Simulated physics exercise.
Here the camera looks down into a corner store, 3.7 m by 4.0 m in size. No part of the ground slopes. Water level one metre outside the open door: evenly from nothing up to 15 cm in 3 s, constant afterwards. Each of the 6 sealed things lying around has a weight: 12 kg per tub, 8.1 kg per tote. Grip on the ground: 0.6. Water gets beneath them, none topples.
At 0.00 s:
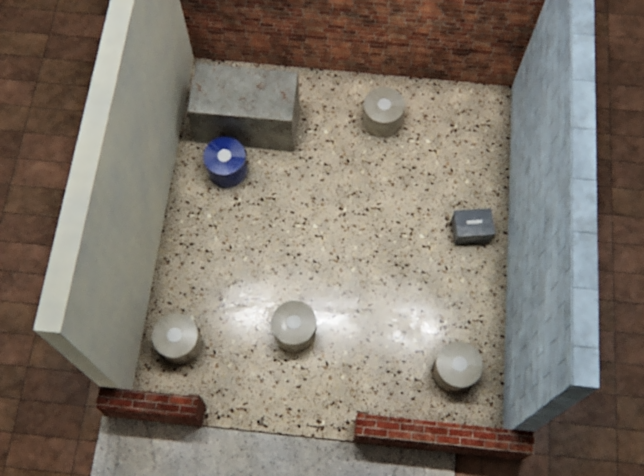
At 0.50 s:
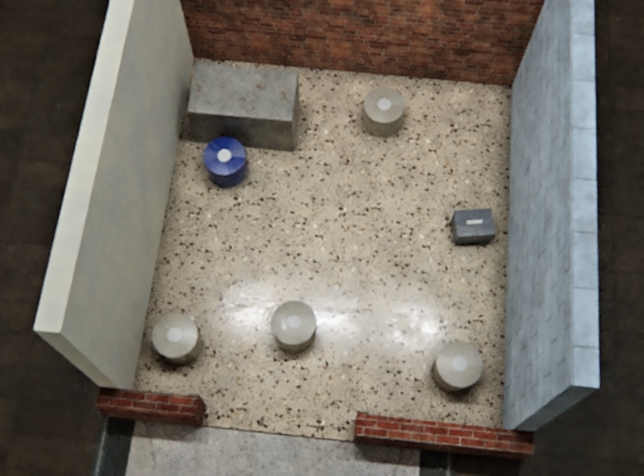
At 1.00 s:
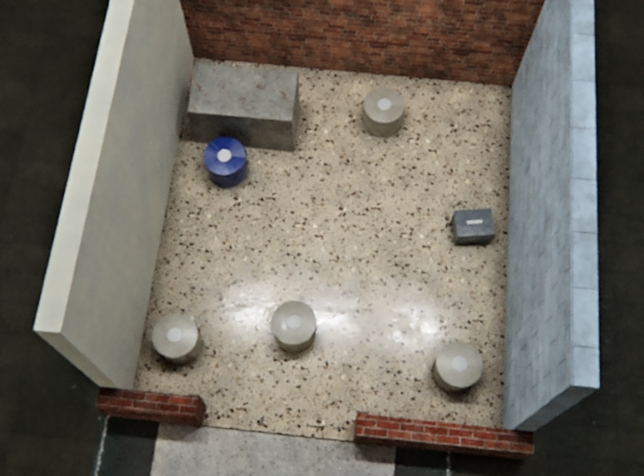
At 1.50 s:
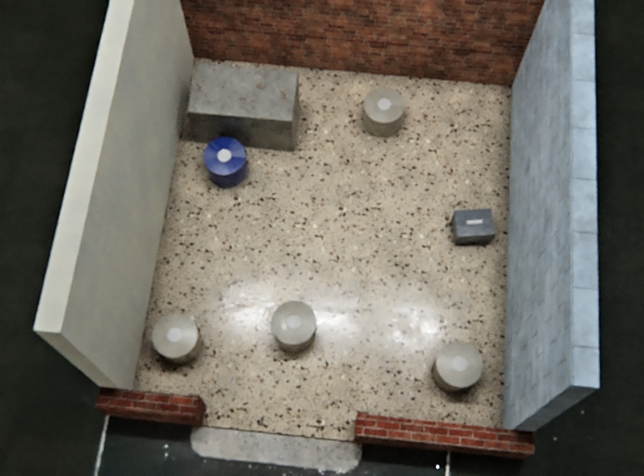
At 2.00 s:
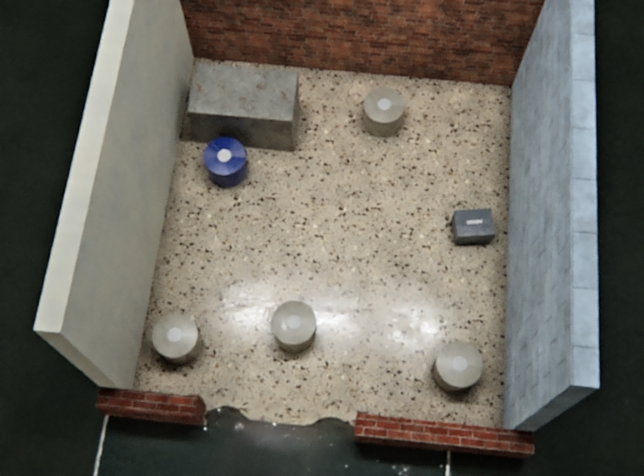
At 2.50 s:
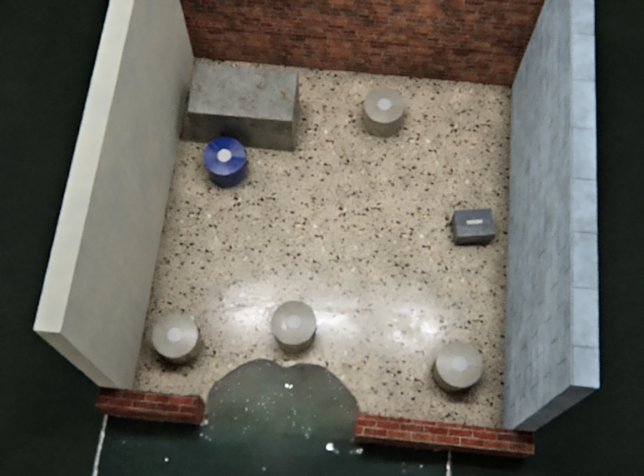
The clip shows a corner store from above, its blue tub, pale round tubs and grey blocks staying still, while dark water spreads over the ground outside, covers the pale path, and enters through the front doorway.
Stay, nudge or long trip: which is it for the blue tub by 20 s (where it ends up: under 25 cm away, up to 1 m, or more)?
It will likely make a long trip.
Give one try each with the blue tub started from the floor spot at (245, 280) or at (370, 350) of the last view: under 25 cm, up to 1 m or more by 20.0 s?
So, one try each: It budges a bit the first time and goes a long distance the second.
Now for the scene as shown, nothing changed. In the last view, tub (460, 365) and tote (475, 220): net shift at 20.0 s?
They've ended up 150 cm and 250 cm away, in that order.
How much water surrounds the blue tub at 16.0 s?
Roughly 14 cm deep.
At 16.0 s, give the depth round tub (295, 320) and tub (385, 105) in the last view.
First about 14 cm, second about 14 cm.
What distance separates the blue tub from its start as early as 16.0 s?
I'd guess some 300 cm by then.
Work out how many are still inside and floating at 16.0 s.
It comes to 6 of them.
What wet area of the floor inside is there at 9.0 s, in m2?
Roughly 13 m2 of it is wet.
After 4.0 s the blue tub is near (224, 156), 0.0 m from its start, aground; 0 afloat.
After 9.0 s the blue tub is near (323, 163), 1.1 m from its start, aground; 0 afloat.
After 16.0 s the blue tub is near (493, 166), 2.8 m from its start, afloat; 6 afloat.
After 20.0 s the blue tub is near (452, 332), 3.0 m from its start, afloat; 6 afloat.
